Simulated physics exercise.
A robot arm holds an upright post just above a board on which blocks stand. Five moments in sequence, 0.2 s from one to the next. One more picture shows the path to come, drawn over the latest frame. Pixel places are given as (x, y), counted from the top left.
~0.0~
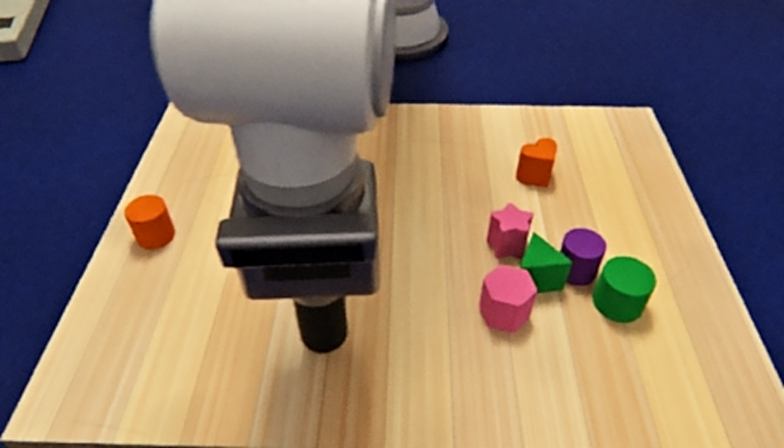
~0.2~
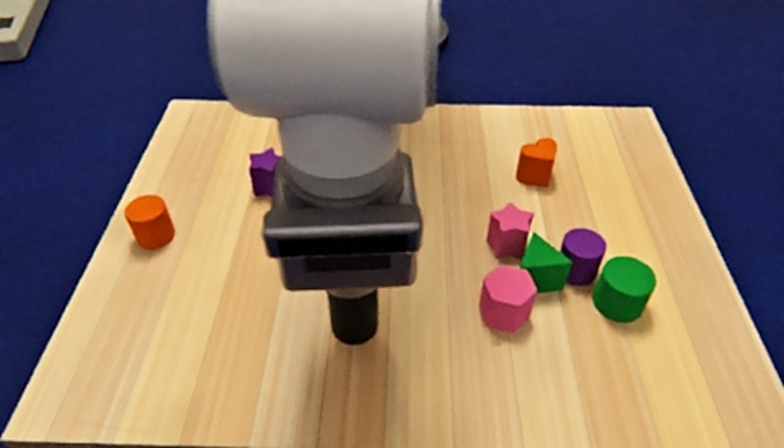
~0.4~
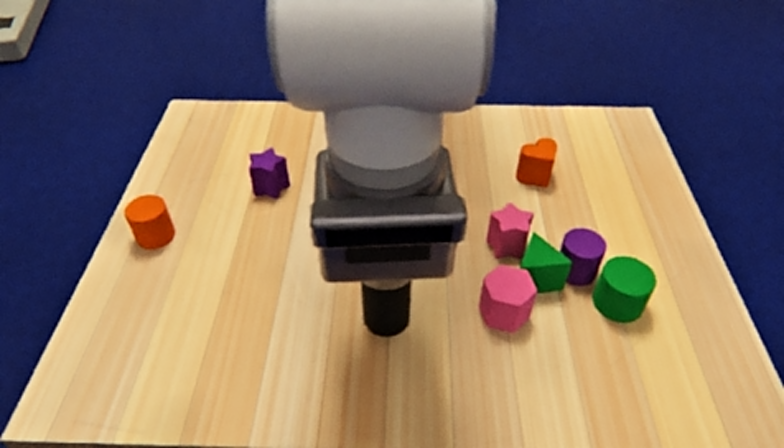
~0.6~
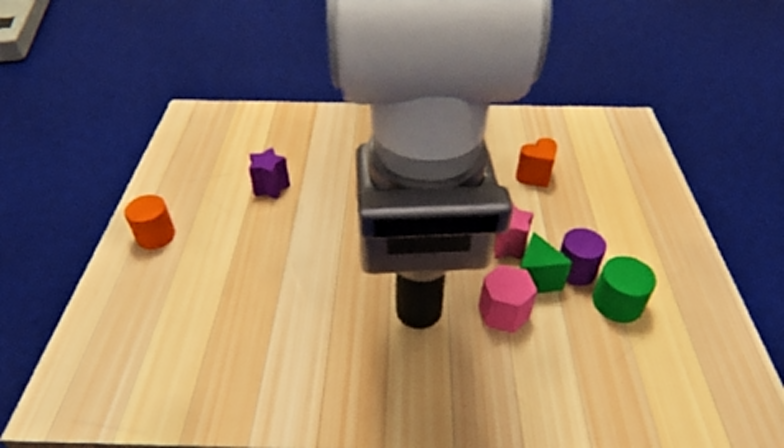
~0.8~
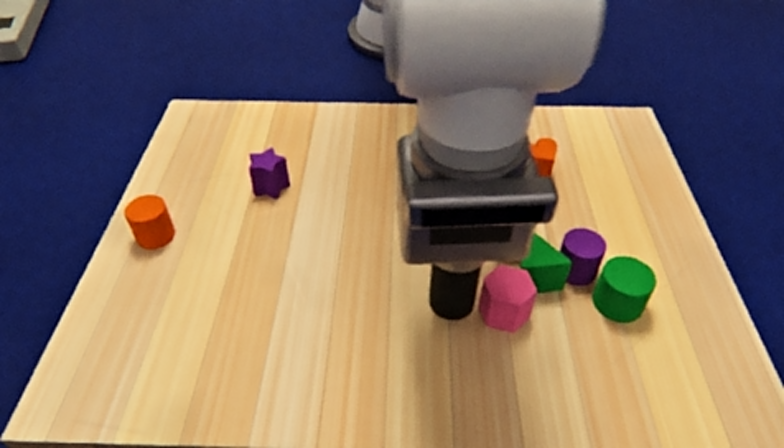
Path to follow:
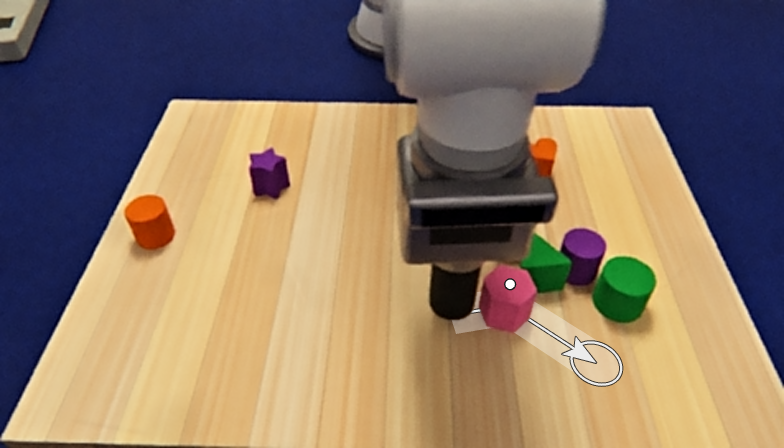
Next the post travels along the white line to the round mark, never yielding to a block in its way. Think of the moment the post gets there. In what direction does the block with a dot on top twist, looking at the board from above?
Counterclockwise rotation.
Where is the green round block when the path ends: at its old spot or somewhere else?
The green round block will not stay where it is.
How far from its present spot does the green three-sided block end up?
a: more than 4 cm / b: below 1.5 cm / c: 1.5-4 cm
The correct letter is b.
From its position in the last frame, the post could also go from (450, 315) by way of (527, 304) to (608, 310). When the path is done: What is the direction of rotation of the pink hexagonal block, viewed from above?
Bird's-eye view: Clockwise.
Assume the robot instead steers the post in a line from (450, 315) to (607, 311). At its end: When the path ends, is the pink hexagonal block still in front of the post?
It seems so.
The line goes from (450, 315) over (501, 309) and (548, 332) to (596, 363); the dot is on the pink hexagonal block.
On the path given first. One third of the way, post at (504, 296); pink hexagonal block at (555, 285), turned 20° clockwise; green three-sided block at (545, 251).
Two thirds of the way, post at (553, 320); pink hexagonal block at (604, 295), turned 20° anticlockwise; green three-sided block at (545, 251); green round block at (639, 273).
At the end, post at (602, 350); pink hexagonal block at (638, 307), turned 70° anticlockwise; green three-sided block at (545, 251); purple round block unmoved; green round block at (647, 269).
